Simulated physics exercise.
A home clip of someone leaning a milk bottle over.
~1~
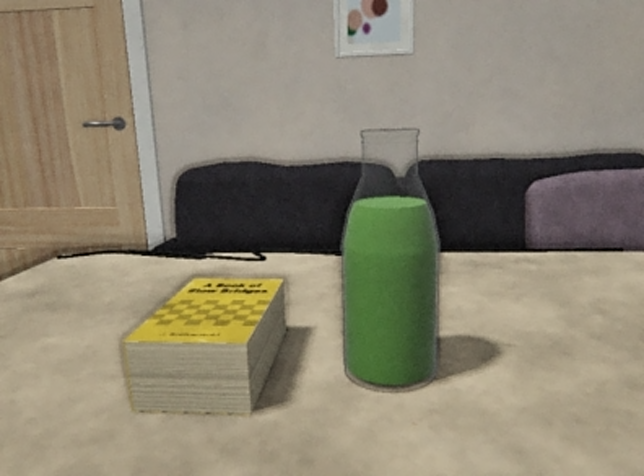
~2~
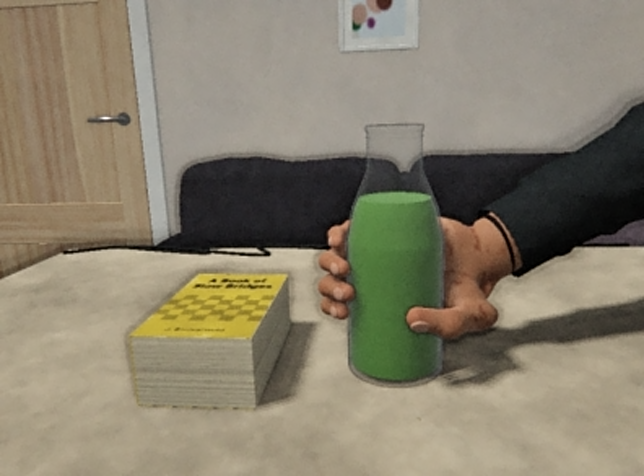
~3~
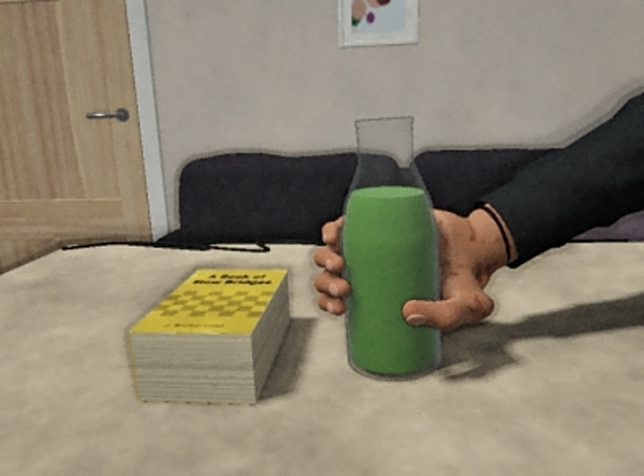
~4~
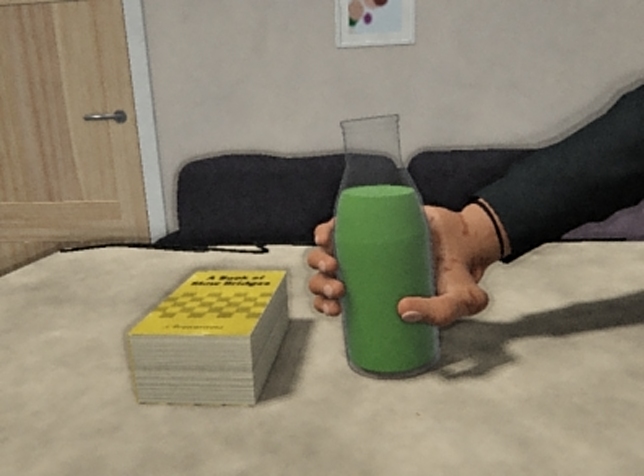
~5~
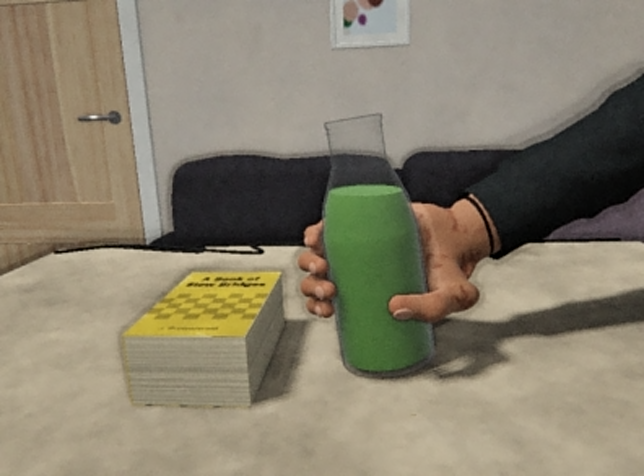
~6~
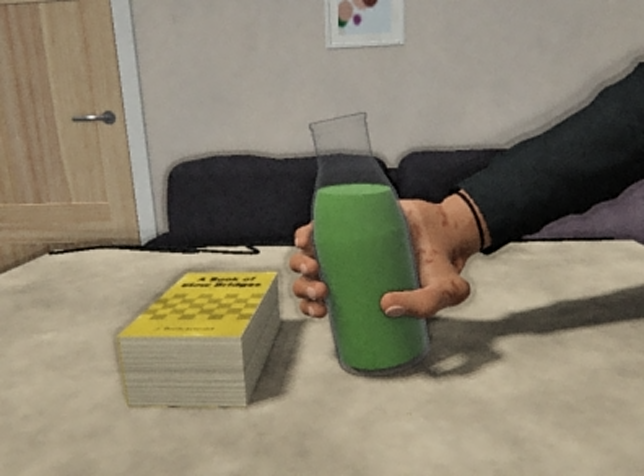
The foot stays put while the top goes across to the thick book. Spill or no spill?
As it turns out, it stays dry outside.
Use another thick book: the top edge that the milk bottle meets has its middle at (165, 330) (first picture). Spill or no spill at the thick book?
Verdict: Leaks.
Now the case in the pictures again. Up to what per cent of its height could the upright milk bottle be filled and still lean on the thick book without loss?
I make it 90 per cent.
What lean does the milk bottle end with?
Some 50 degrees.
Shortly, the milk bottle leans by about 25°; none is lost.
Then, the milk bottle leans by about 40°; none is lost.
At the finish, the milk bottle leans by about 50°, against the thick book; none is lost.
